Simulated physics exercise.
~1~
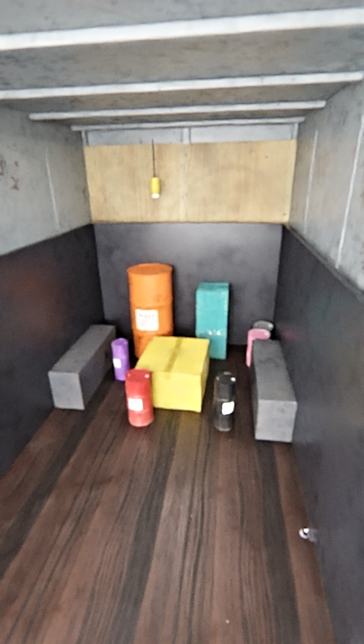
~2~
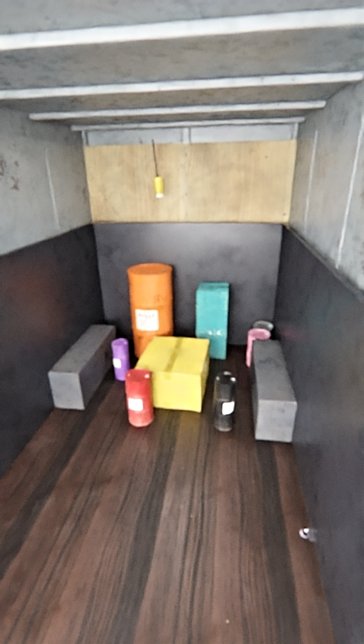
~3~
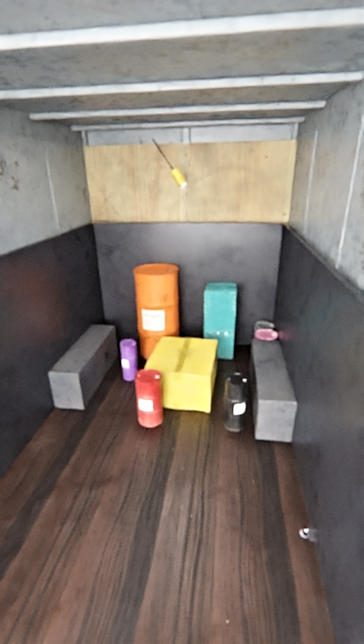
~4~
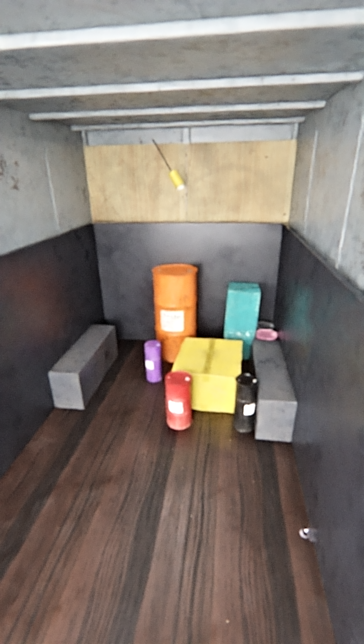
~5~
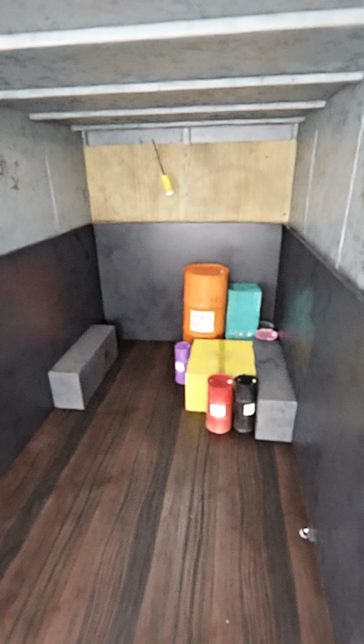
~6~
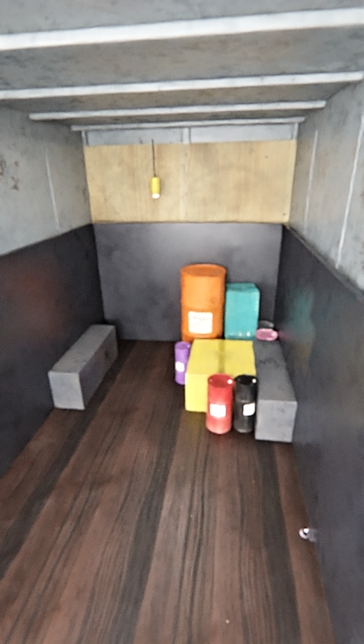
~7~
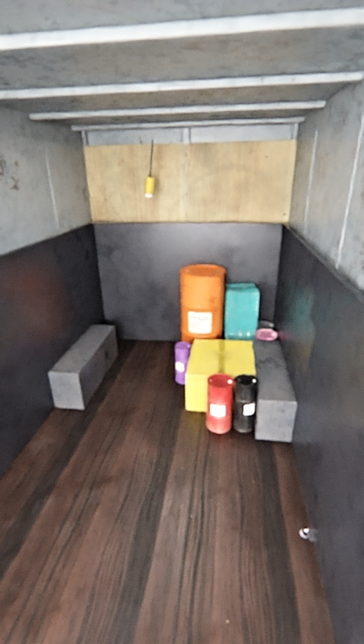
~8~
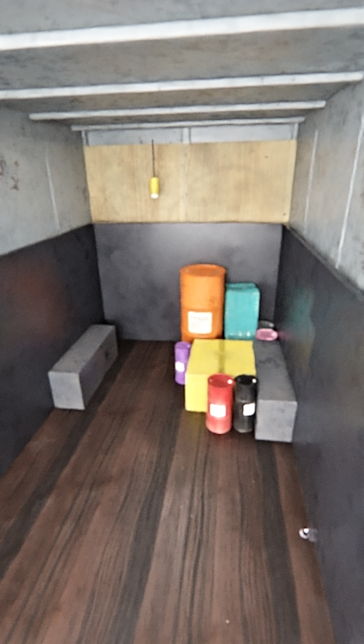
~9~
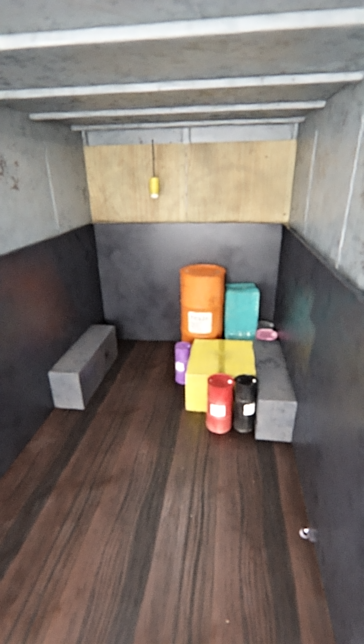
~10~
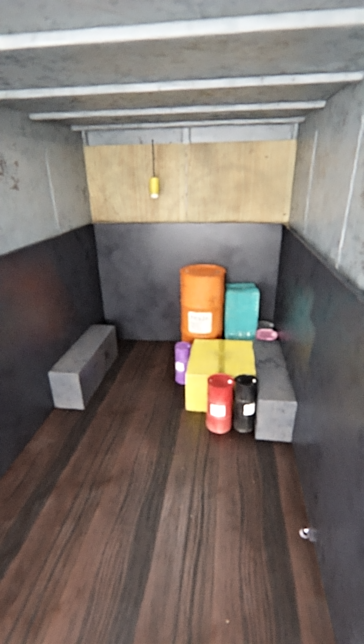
In the load bay of a moving van, an orange drum, yellow and turquoise boxes and several canisters slide to the right as a hanging yellow lamp swings, then rest upright, bunched beside the right wheel box, while the lamp settles.
